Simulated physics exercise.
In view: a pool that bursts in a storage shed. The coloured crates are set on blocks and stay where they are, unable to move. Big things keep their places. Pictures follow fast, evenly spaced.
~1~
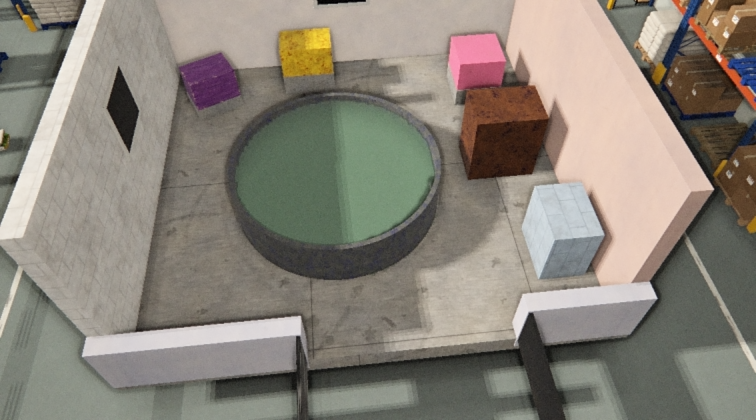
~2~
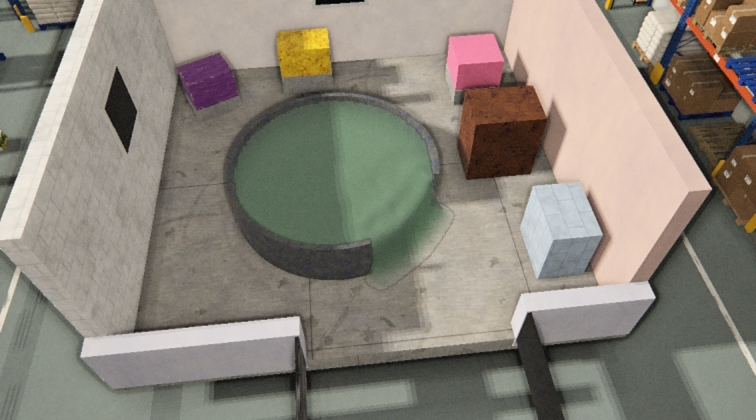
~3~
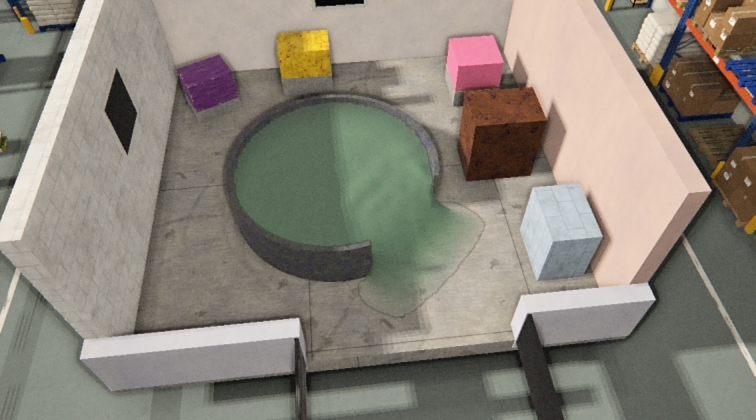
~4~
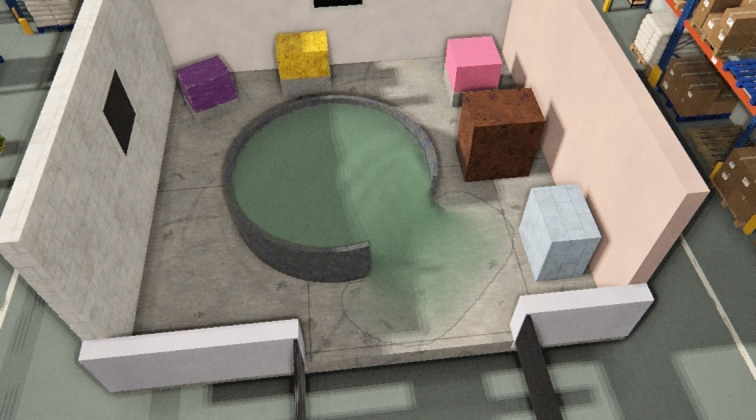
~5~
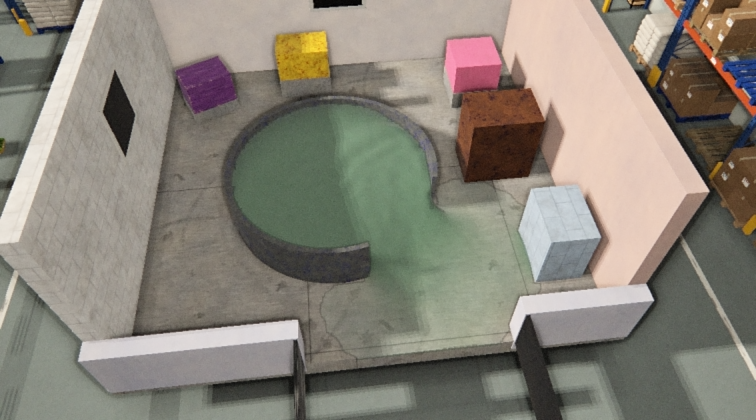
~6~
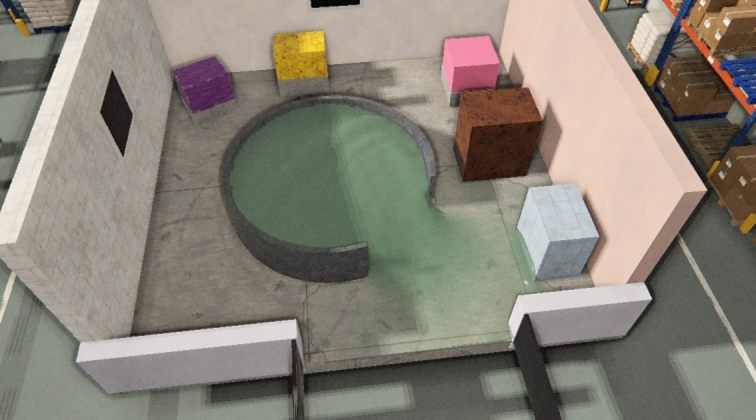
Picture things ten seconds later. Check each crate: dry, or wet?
At the end, the pink crate is saved; the yellow crate is saved; the purple crate is saved.
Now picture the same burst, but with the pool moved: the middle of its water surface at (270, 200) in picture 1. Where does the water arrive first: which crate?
I'd go with the pink crate.
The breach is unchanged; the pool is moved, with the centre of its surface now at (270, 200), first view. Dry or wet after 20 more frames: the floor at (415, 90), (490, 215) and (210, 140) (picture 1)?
Taking the three spots in order: Bare, swamped, bare.
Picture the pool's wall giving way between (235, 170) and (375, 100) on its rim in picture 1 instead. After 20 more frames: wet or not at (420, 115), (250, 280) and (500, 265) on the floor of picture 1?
Taken in turn, that's reached, reached, and finally not reached.
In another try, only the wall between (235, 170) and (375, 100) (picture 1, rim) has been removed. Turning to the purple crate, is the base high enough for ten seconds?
I'd bet purple is doused.
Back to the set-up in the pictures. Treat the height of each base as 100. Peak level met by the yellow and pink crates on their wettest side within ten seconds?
30 and 40 per cent, in that order.
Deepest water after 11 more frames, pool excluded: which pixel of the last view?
Deepest spot: Around (594, 313).
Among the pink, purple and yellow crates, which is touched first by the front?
Note: The pink crate is first.
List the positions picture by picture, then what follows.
The first frame shows the round tank at (335, 166) is whole and still.
In the second frame, the front is at (368, 277), out from the gap at (413, 235).
In the third frame, water pours out at (413, 238) and has run to a hidden place.
In the fourth frame, the front is at a hidden place, out from the gap at (411, 239).
In the fifth frame, the front is at a hidden place, out from the gap at (411, 240).
In the sixth frame, the front is at a hidden place, out from the gap at (409, 239).
A moment on, water covers 20 % of the floor; the pink crate not reached, the yellow crate not reached, the purple crate not reached.
Next, water covers 25 % of the floor; the pink crate not reached, the yellow crate not reached, the purple crate not reached.
Then, water covers 30 % of the floor; the pink crate water round its plinth, the yellow crate not reached, the purple crate not reached.
Later, water covers 55 % of the floor; the pink crate water round its plinth, the yellow crate water round its plinth, the purple crate not reached.
In the end, water covers 75 % of the floor; the pink crate stayed above the water, the yellow crate stayed above the water, the purple crate stayed above the water.
